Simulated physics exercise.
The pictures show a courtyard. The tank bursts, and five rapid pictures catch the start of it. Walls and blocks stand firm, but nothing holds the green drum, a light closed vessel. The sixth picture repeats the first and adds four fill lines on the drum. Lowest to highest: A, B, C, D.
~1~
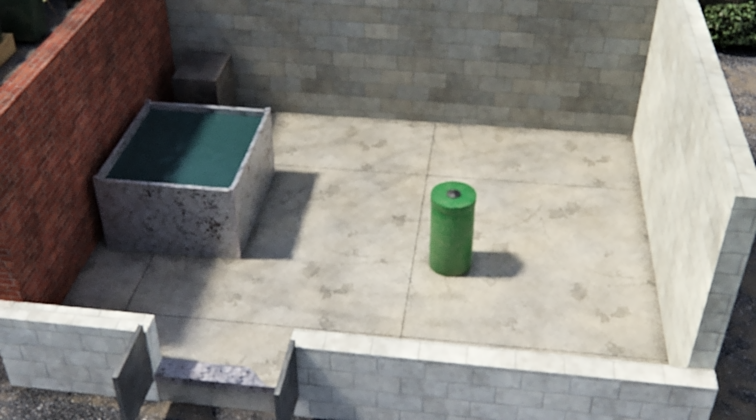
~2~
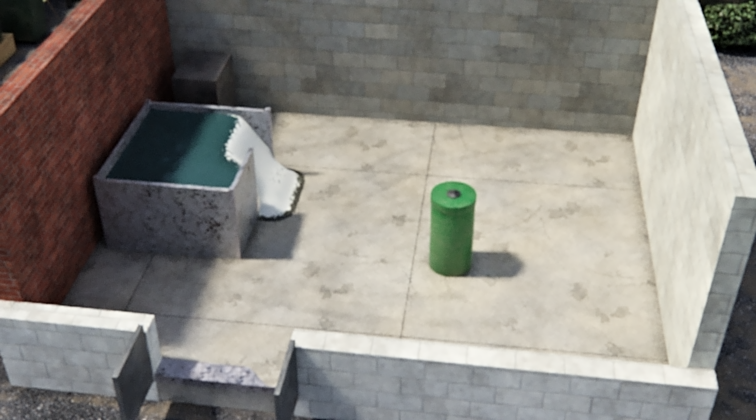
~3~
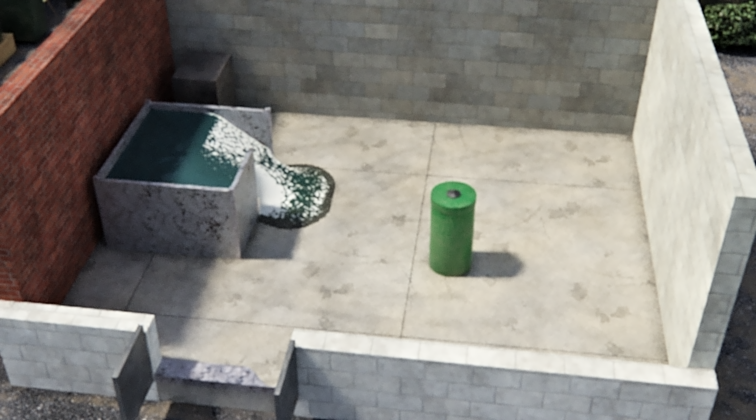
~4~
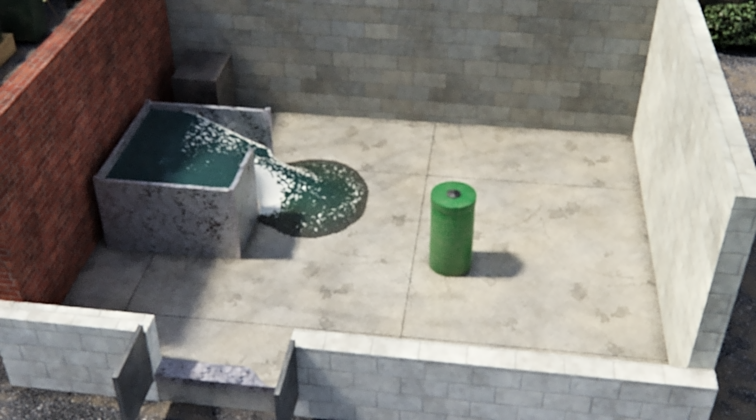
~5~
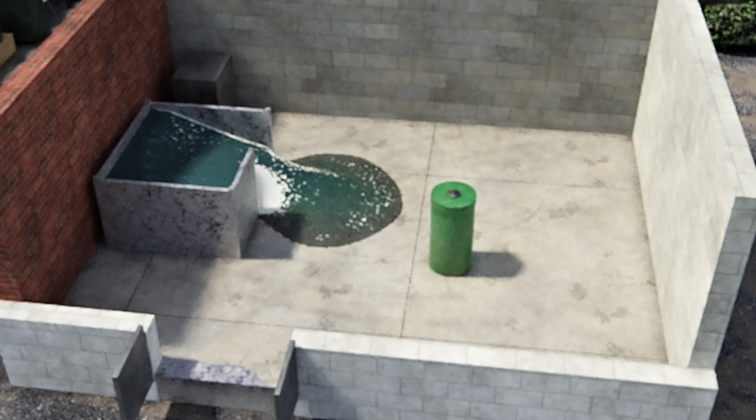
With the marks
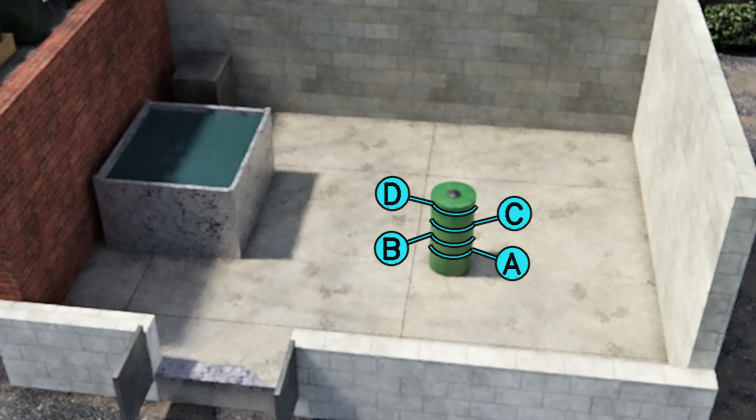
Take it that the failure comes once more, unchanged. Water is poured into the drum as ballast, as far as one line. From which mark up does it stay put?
That is level A.
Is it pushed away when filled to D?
No, not at all.
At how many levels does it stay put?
All four.
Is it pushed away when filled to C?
No, not at all.
On the marked copy, A at (450, 257); B at (451, 245); C at (452, 230); D at (453, 214); from the bottom up A, B, C, D.
If A is chosen, it does not move.
If B is chosen, it does not move.
If C is chosen, it does not move.
If D is chosen, it does not move.
